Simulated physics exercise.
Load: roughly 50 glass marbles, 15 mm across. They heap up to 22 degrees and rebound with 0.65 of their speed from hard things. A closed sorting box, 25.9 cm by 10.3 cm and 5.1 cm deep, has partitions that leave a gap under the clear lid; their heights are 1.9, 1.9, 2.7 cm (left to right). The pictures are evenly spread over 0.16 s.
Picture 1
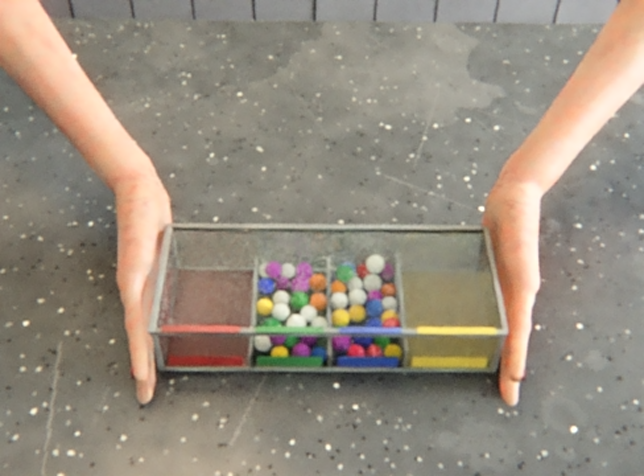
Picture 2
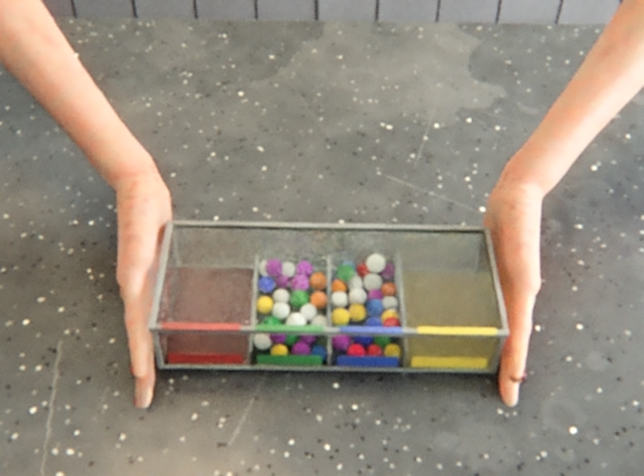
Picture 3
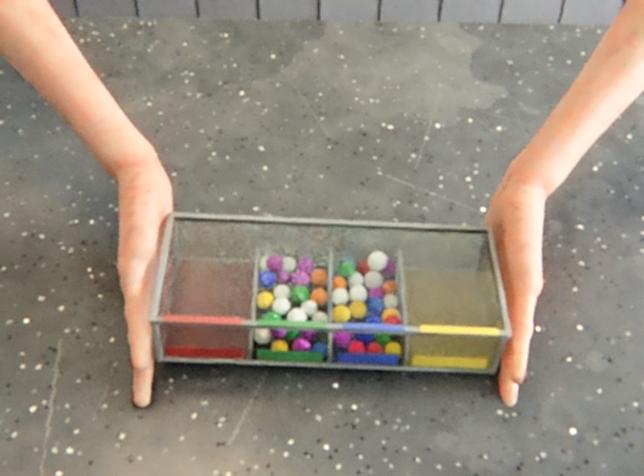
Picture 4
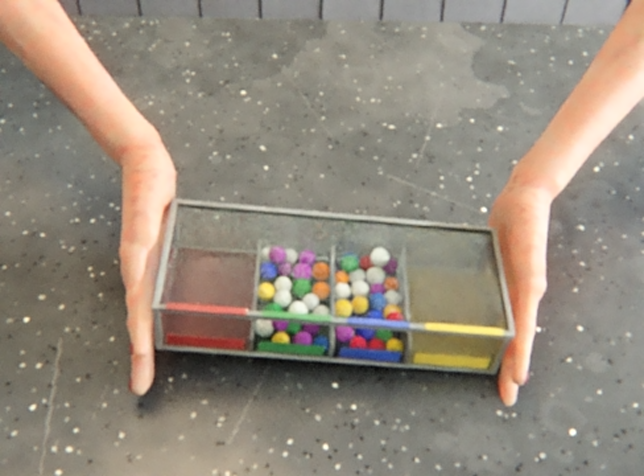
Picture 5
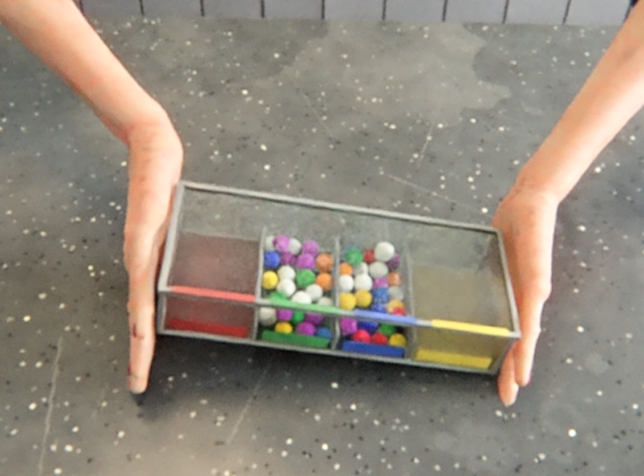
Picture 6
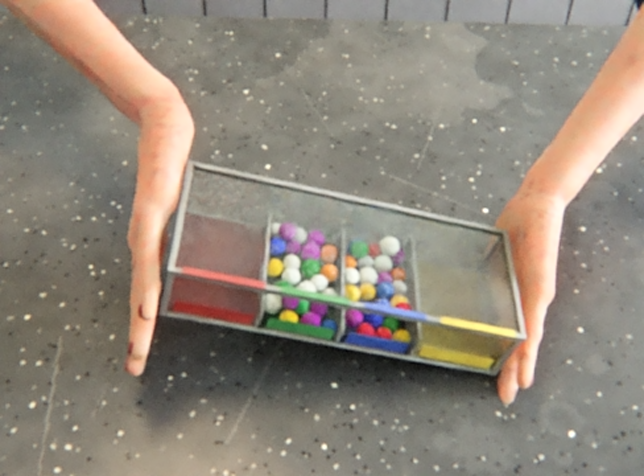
Two hands tilting a clear divided box of colourful balls, raising its left end while the balls stay in the middle compartments.
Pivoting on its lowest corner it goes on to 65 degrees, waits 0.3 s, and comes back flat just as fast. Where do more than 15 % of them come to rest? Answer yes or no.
Red: No, blue: Yes, green: Yes, yellow: No.
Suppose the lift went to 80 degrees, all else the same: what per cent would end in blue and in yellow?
Then: Blue 40; yellow 45.
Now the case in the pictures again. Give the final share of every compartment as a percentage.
Red 0, blue 50, green 45, yellow 10.
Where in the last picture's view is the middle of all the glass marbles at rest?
Near (342, 310).
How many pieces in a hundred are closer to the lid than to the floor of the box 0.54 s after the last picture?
Some 0 per cent.
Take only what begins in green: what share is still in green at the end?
Roughly 90 per cent.
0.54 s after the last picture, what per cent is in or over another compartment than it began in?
Roughly 10 per cent.
Then, 0.54 s after the last picture, tilt 65 degrees; blue 50 %, green 45 %, yellow 5 %.
Then, 0.91 s after the last picture, tilt 38 degrees; blue 50 %, green 45 %, yellow 10 %.
Then, 1.36 s after the last picture, tilt 0 degrees; blue 50 %, green 45 %, yellow 10 %.
In the end, red 0 %, blue 50 %, green 45 %, yellow 10 %.
